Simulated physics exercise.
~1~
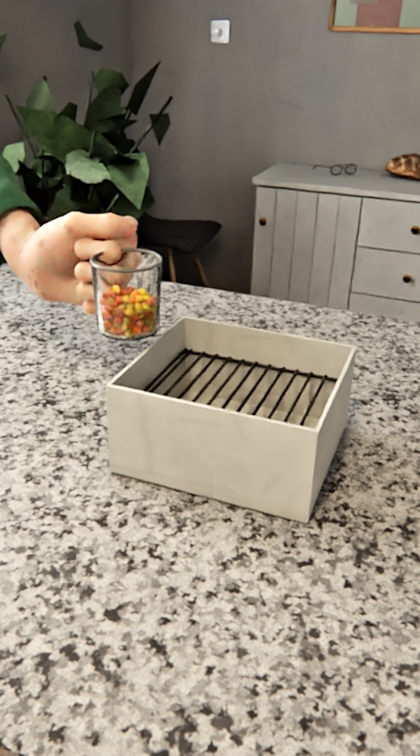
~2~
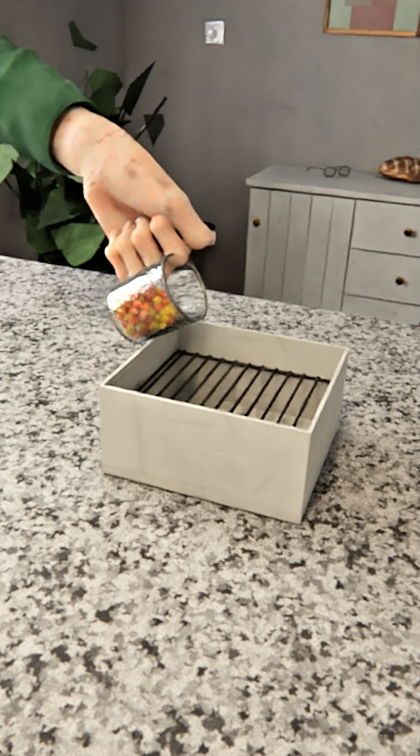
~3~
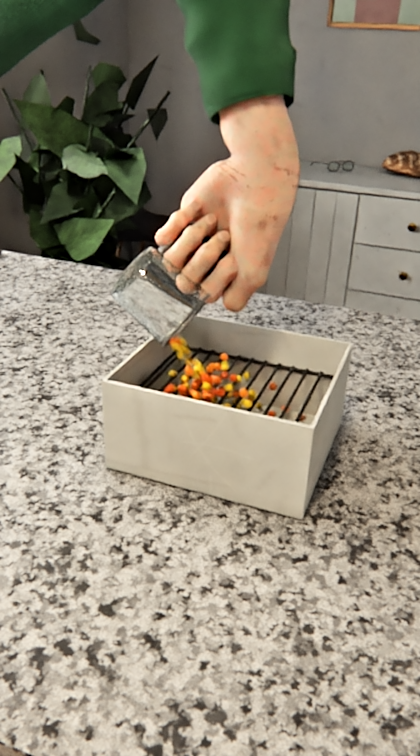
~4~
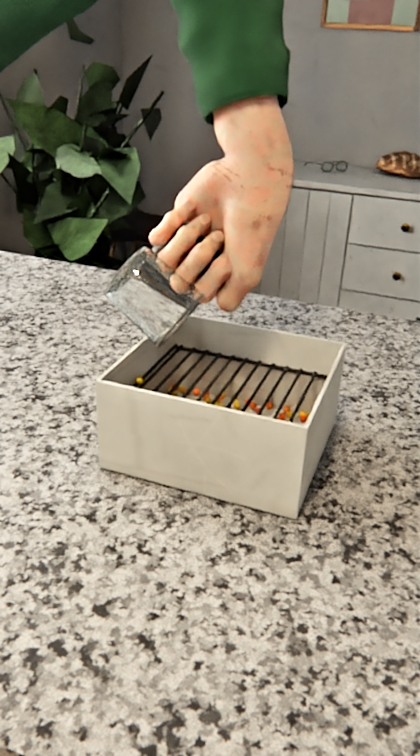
A hand moved a clear glass cup of yellow and orange bits over a pale box with a black wire rack and tipped it upside down, and the bits poured out and slipped between the wires, leaving only a few yellow ones on top.
